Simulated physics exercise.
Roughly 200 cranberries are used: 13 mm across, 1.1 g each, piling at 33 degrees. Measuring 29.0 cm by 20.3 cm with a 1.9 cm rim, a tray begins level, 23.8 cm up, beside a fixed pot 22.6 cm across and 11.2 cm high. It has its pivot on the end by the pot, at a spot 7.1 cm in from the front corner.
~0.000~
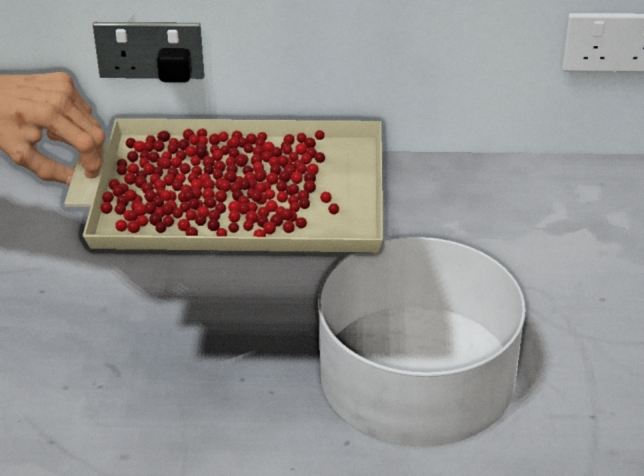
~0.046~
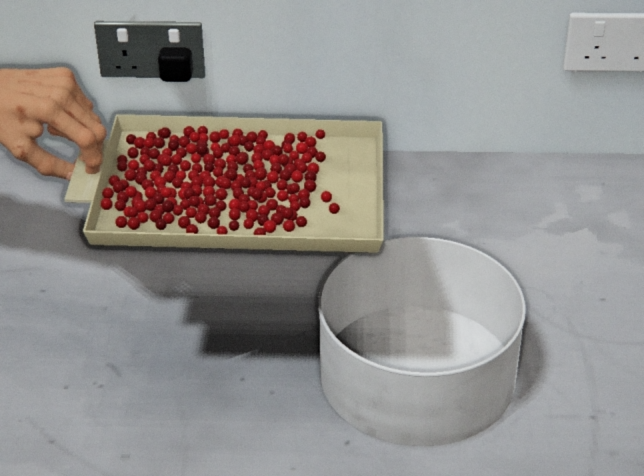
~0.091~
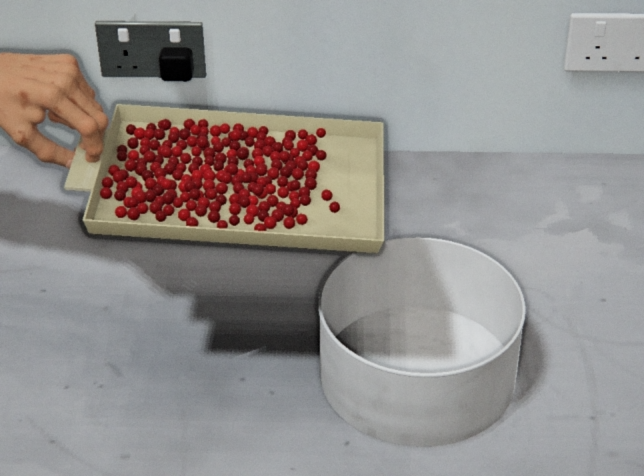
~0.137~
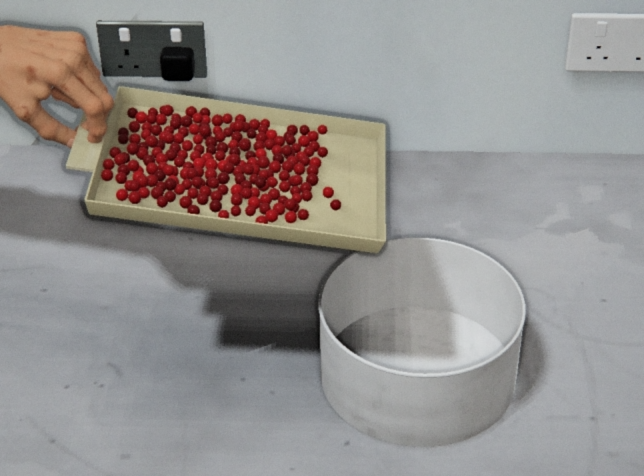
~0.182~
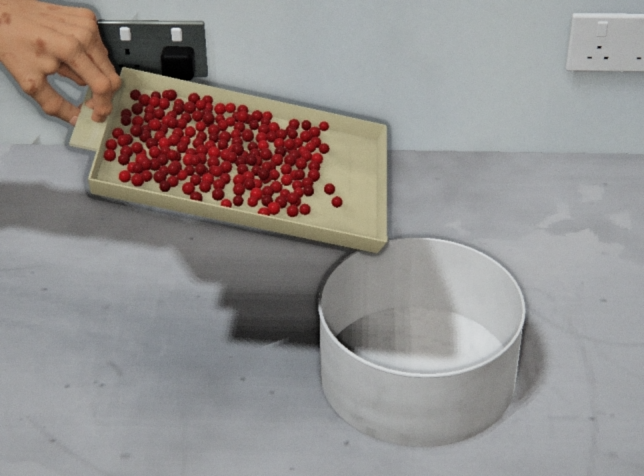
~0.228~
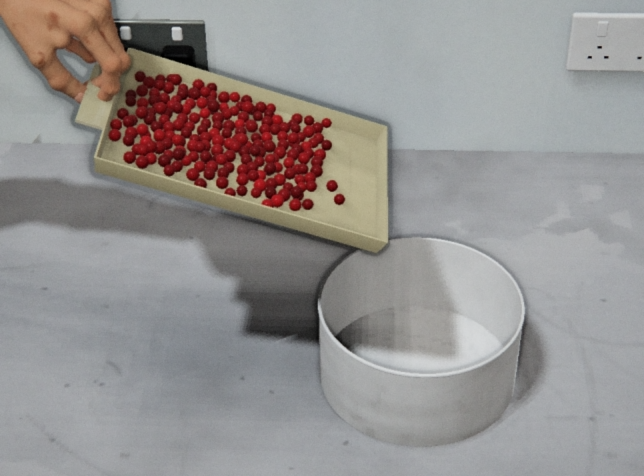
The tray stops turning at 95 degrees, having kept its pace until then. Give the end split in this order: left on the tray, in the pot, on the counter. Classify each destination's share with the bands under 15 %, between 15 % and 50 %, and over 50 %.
Tray: Under 15 %; pot: Over 50 %; counter: Between 15 % and 50 %.
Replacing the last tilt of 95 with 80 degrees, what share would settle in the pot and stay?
In that case some 55 per cent.
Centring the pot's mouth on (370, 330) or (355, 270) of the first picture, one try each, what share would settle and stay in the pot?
The shares would be near 35 and 55 per cent respectively.
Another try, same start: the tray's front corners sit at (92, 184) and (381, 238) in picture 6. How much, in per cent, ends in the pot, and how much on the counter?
Pot 75 % / counter 25 %.
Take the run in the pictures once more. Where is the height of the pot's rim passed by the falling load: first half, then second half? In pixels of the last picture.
At about (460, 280), then at (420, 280).
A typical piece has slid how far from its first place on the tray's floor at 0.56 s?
By then it sits near 10 cm from where it began.
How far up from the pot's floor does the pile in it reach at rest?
It gets to about 3.0 cm.
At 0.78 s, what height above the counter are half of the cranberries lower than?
The halfway mark sits at about 24 cm.
Then, at 0.56 s, tilt 57 degrees; the tray holds 100 %, the pot 0 %.
After 0.78 s, tilt 81 degrees; the tray holds 55 %, the pot 15 %.
After 1.11 s, tilt 95 degrees; the tray holds 10 %, the pot 60 %.
At rest (1.9 s), tray 0 %, pot 75 %, counter 25 %.
